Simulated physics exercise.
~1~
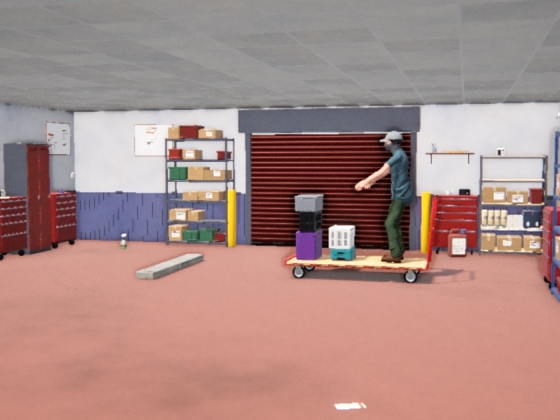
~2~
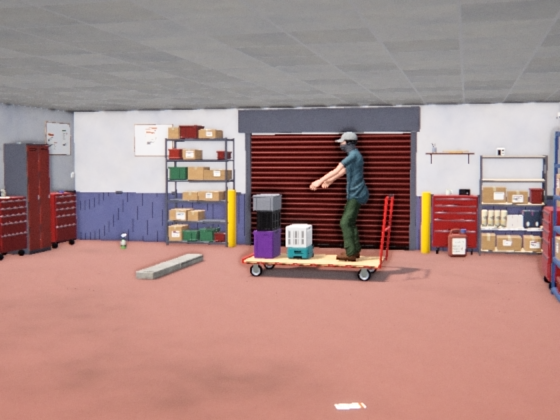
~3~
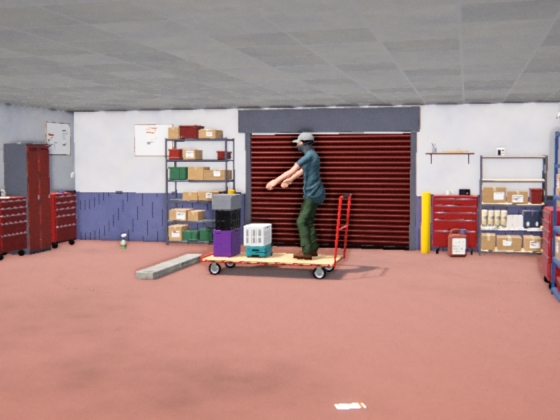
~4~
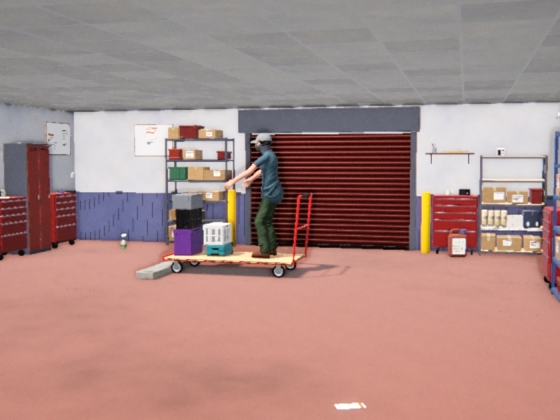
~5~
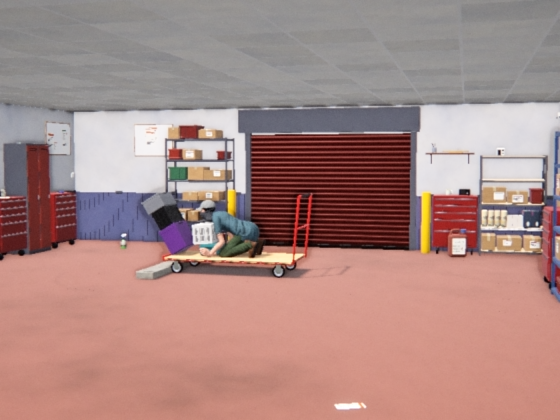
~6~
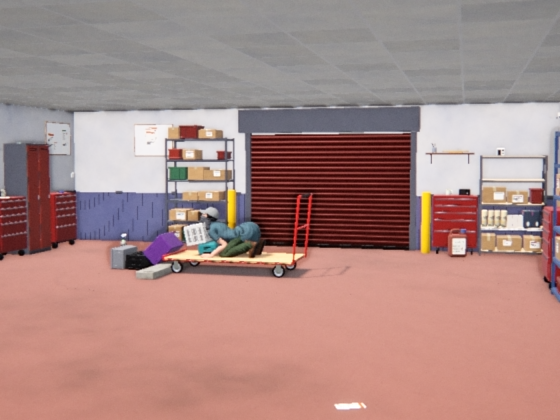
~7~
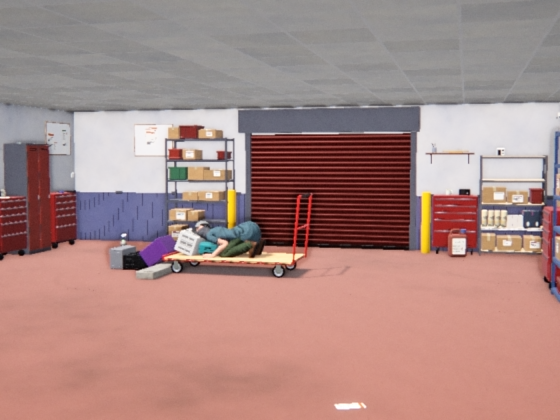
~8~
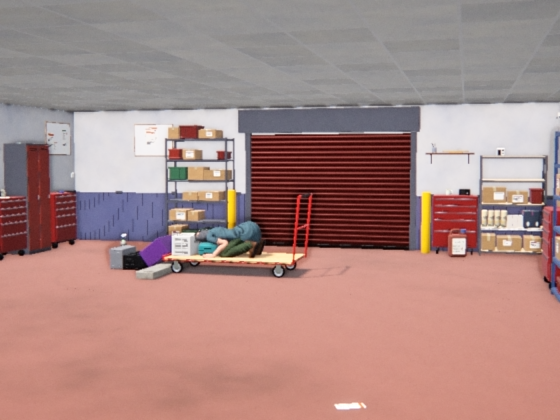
To begin with, a capped person stands on a flatbed cart, arms stretched forward, behind a stack of dark and purple containers and a white crate sitting on a teal case. The cart rolls left across the workshop floor toward a low grey kerb. It stops abruptly at the kerb, and the stack leans forward while the person folds down onto the deck. The dark containers and the purple tote tumble over the front edge. The white crate tips over, and the person ends lying slumped on the cart behind it, with the fallen containers beside the kerb.
